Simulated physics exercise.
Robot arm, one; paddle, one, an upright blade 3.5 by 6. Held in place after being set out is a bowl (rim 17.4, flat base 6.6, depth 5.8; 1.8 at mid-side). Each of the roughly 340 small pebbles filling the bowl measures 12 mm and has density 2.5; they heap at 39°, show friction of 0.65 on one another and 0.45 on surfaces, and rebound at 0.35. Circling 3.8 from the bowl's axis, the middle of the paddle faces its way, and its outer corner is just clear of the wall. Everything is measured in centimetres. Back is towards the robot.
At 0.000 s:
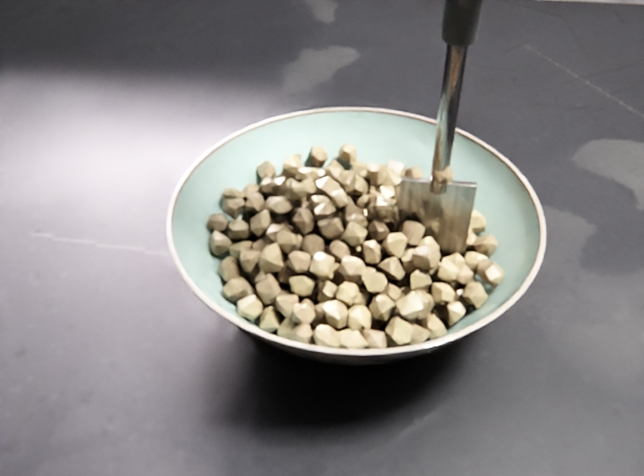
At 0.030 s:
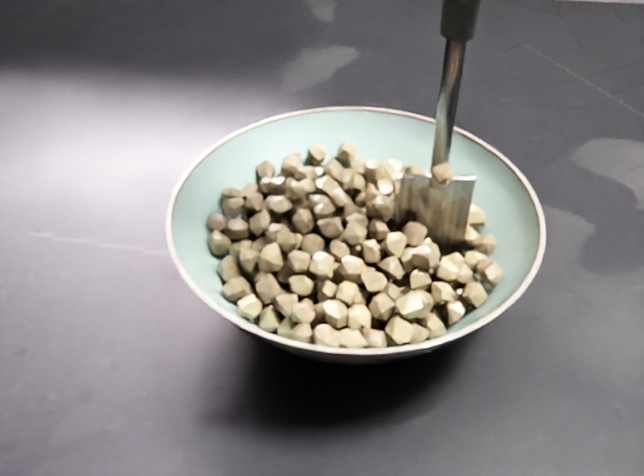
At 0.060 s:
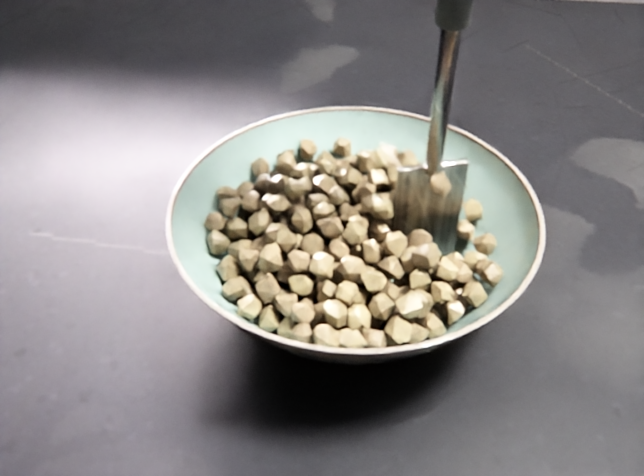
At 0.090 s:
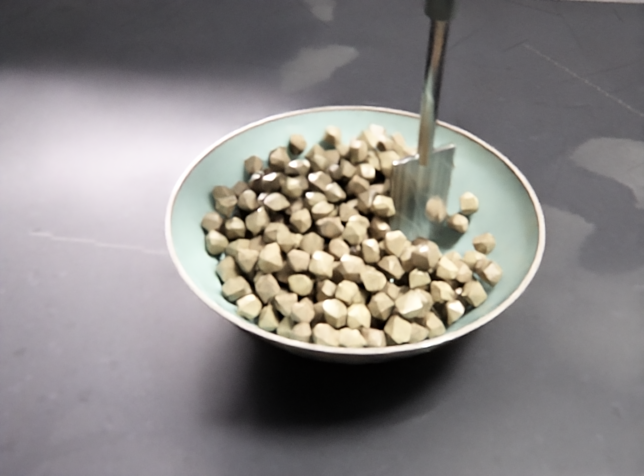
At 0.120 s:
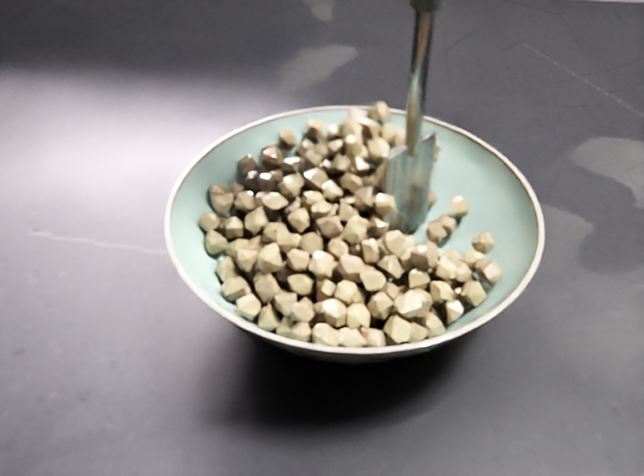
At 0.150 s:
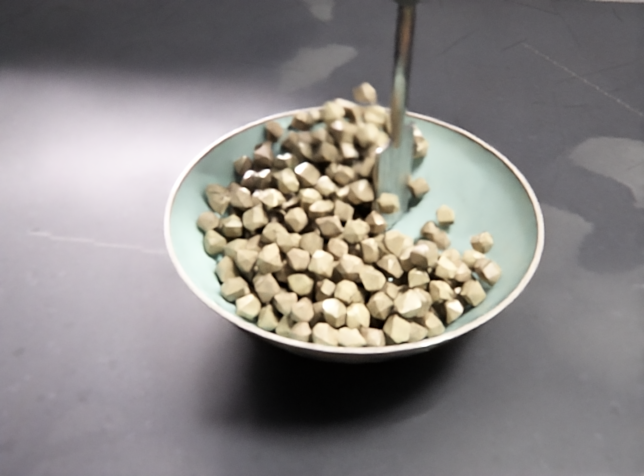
A pale green bowl heaped with beige-grey, many-sided pellets sits on a dark, faintly marked surface, seen from above at an angle by a still camera. A flat metal paddle on an upright rod stands among the pellets at the right. It sweeps leftward and toward the back, turning edge-on and piling pellets at the rear rim, while bare bowl shows behind it.
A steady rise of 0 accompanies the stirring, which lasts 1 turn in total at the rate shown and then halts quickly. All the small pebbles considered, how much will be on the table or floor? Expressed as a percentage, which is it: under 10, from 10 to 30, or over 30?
The percentage is from 10 to 30.
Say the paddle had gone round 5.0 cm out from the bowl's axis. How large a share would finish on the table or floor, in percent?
That would make it around 25 percent.
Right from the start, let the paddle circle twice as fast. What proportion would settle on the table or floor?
Roughly 45 per cent.
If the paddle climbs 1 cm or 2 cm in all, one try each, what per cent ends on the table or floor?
I'd say some 25 per cent, and some 15 per cent.
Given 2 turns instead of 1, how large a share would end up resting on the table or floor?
Roughly 40 percent would end up there.
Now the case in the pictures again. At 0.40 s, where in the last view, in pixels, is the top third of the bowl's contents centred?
At about (242, 237).
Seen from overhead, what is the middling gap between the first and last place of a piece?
Roughly 8 cm.
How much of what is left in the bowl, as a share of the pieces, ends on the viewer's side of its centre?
30 %.
After 0.40 s, 177° round, highest piece 9 above the table; 312 in the bowl, 13 on the table or floor, 18 in flight or on the tool.
After 0.65 s, 293° round, highest piece 8 above the table; 290 in the bowl, 49 on the table or floor, 4 in flight or on the tool.
After 0.97 s, 0° round, highest piece 7 above the table; 272 in the bowl, 71 on the table or floor.
After 1.67 s, 0° round, highest piece 7 above the table; 272 in the bowl, 71 on the table or floor.
At rest, 272 in the bowl, 71 on the table or floor. That is 21 % on the table or floor.
